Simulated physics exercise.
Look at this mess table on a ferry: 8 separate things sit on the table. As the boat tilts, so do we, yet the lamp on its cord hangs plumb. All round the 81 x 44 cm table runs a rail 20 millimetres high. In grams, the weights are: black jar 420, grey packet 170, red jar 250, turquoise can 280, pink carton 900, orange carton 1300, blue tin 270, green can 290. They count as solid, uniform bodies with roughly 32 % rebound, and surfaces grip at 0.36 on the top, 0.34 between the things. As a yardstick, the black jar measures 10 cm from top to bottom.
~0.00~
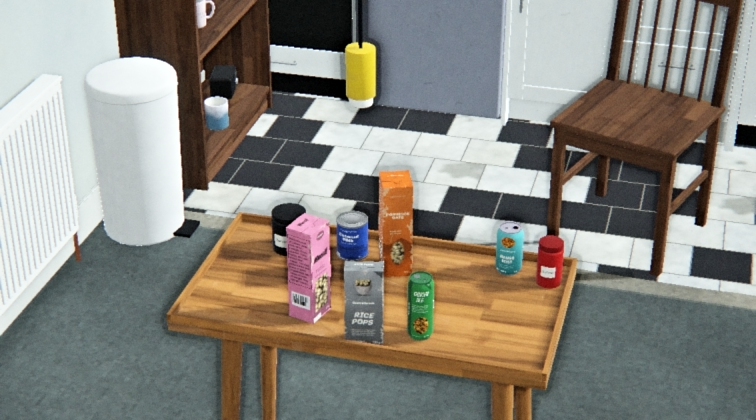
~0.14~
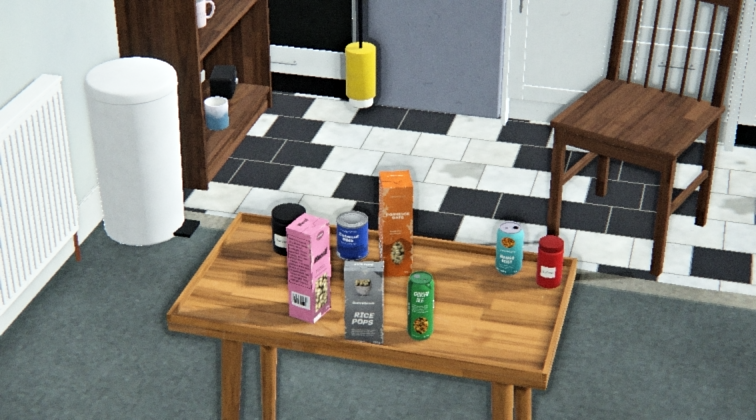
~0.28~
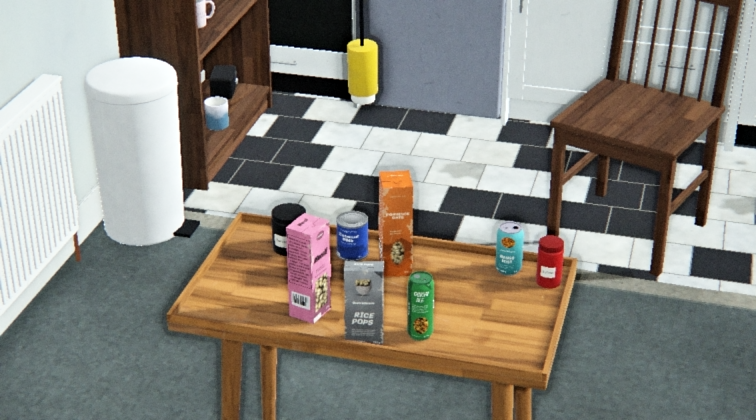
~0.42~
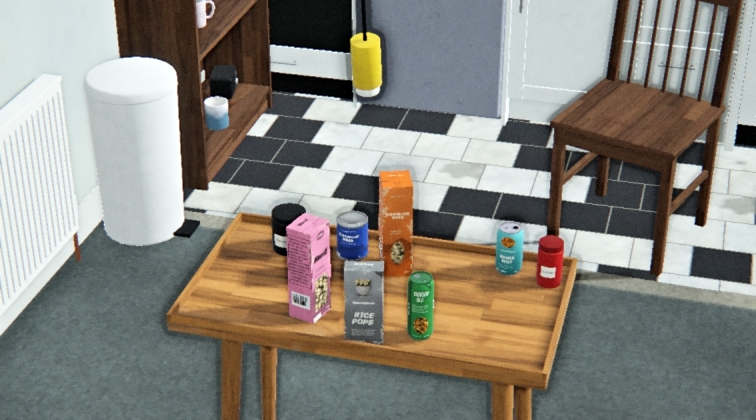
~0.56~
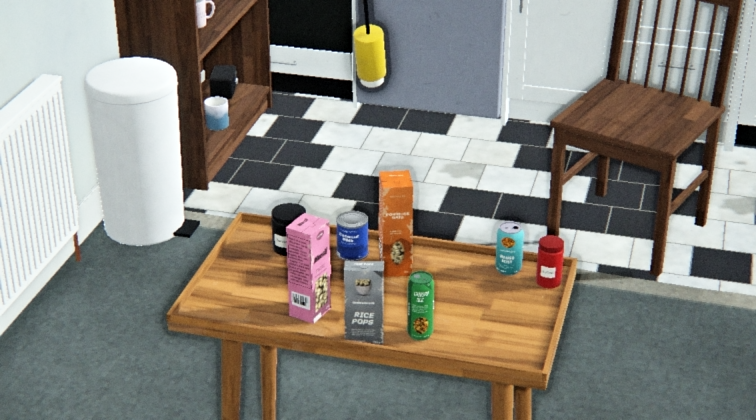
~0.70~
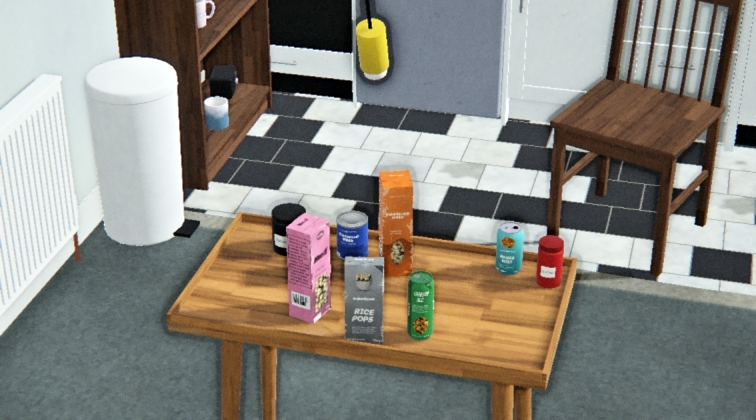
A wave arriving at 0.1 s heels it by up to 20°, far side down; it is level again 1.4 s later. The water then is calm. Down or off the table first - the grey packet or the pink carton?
It is the first one.
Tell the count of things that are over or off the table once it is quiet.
The number is 2.
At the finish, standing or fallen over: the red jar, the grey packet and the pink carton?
Well, the red jar holds steady, the grey packet tumbles down, and the pink carton tumbles down.
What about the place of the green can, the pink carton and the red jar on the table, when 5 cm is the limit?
Here is how it goes: The green can remains near its start; next, the pink carton moves off; last, the red jar remains near its start.
After 0.90 s, floor tilted 19°, far side down; grey packet 55° off its base near (367, 290).
After 1.00 s, floor tilted 16°, far side down; grey packet on its side near (369, 292); pink carton 6° off its base near (312, 265).
After 1.30 s, floor tilted 4°, far side down; grey packet on its side near (366, 292); pink carton 39° off its base near (329, 253).
After 1.50 s, boat level; grey packet on its side near (375, 292); pink carton 70° off its base near (343, 253); blue tin moved 2 cm.
In the end (2.0 s), toppled on the table, grey packet and pink carton; the other 6 under 5 cm from the start. At the end, from the last picture's camera, grey packet near (375, 292), pink carton near (342, 253). Grey packet went at 0.86 s; pink carton went at 1.30 s.
